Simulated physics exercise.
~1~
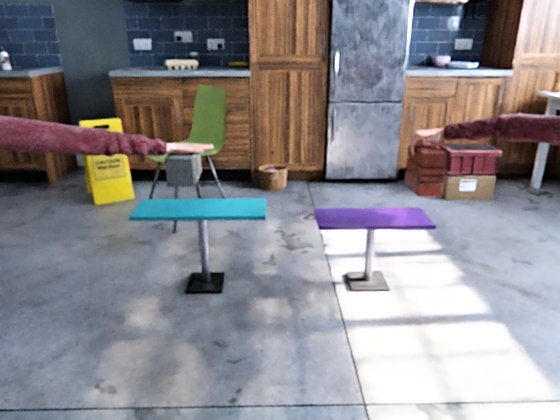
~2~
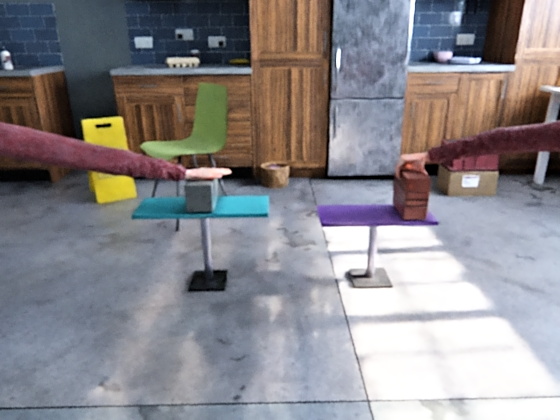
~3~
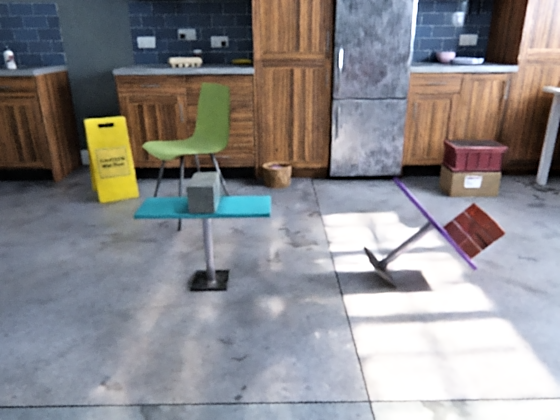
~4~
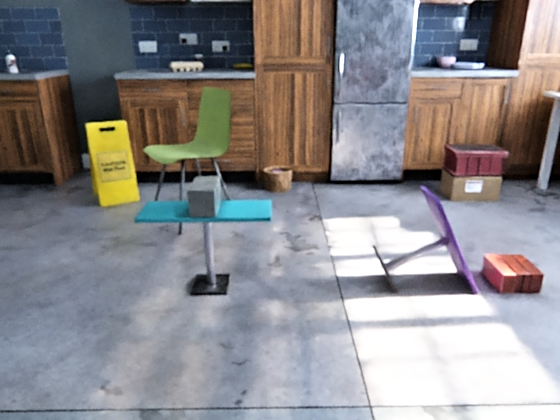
In a kitchen, two hands load small tables; the purple one topples, the turquoise stays upright.
